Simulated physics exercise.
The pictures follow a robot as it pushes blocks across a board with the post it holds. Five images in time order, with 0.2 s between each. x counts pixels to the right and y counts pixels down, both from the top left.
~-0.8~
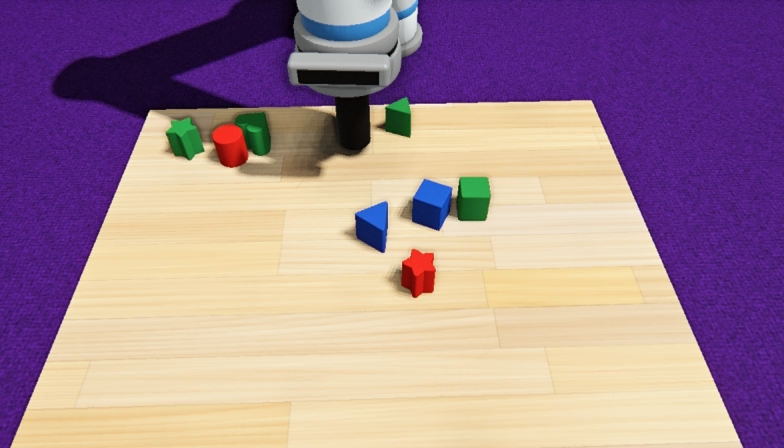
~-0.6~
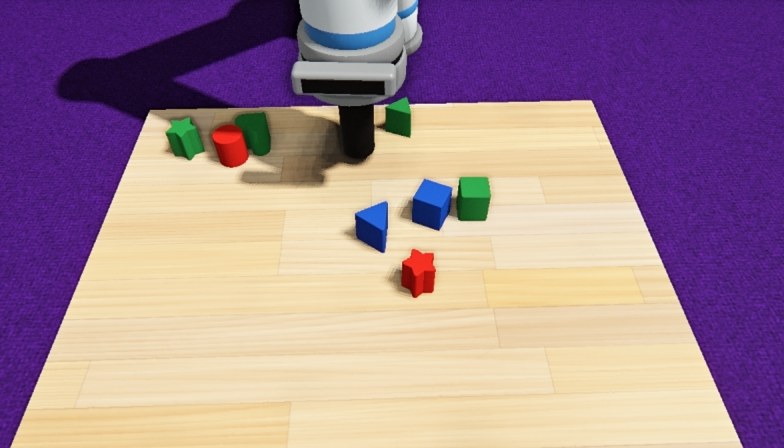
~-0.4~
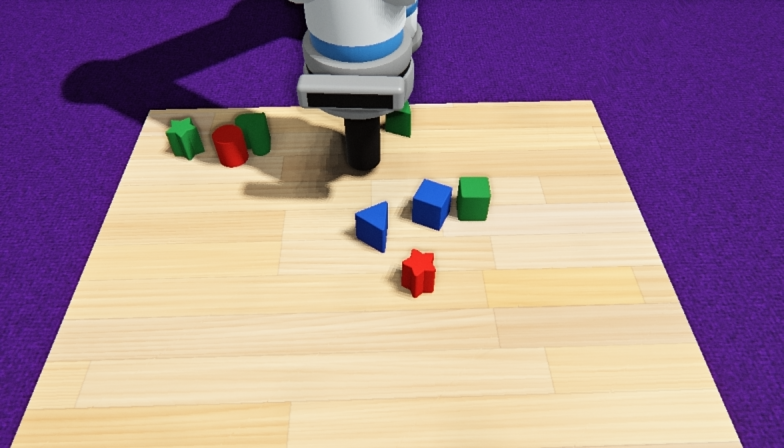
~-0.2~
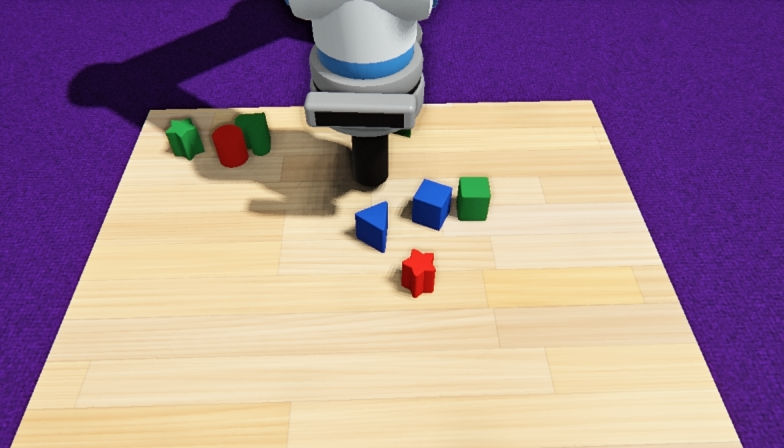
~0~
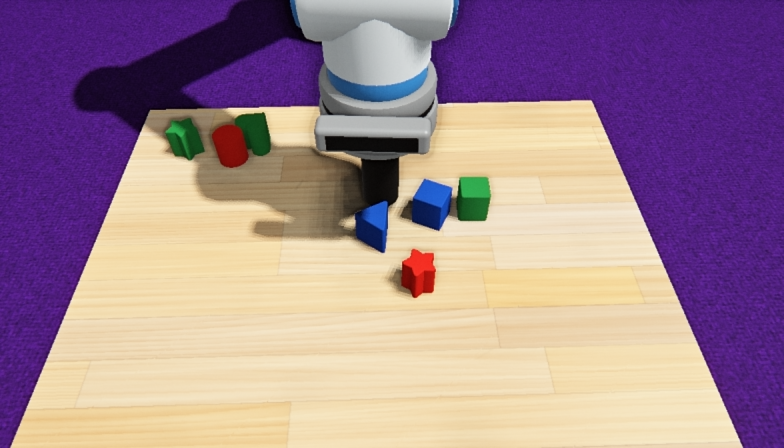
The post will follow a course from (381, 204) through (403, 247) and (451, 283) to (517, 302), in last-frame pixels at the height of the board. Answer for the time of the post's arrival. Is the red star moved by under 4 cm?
Yes.
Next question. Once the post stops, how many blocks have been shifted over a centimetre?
This push will displace two blocks.
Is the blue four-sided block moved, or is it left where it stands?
It stays put.
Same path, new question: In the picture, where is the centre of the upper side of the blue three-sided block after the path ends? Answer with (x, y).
The centre of its top face lies at (374, 235).
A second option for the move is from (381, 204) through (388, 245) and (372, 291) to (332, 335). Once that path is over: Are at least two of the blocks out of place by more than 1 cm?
Answer: No.
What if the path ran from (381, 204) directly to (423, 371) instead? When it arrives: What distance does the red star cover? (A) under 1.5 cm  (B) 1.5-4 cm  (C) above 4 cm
My pick is B.
On the path given first. One third of the way, post (403, 239); blue three-sided block (374, 235), turned 90° clockwise.
Two thirds of the way, post (453, 275); blue three-sided block (374, 235), turned 90° clockwise; red star (437, 287), turned 75° clockwise.
At the end, post (520, 294); blue three-sided block (374, 235), turned 90° clockwise; red star (437, 287), turned 75° clockwise; blue four-sided block in place.
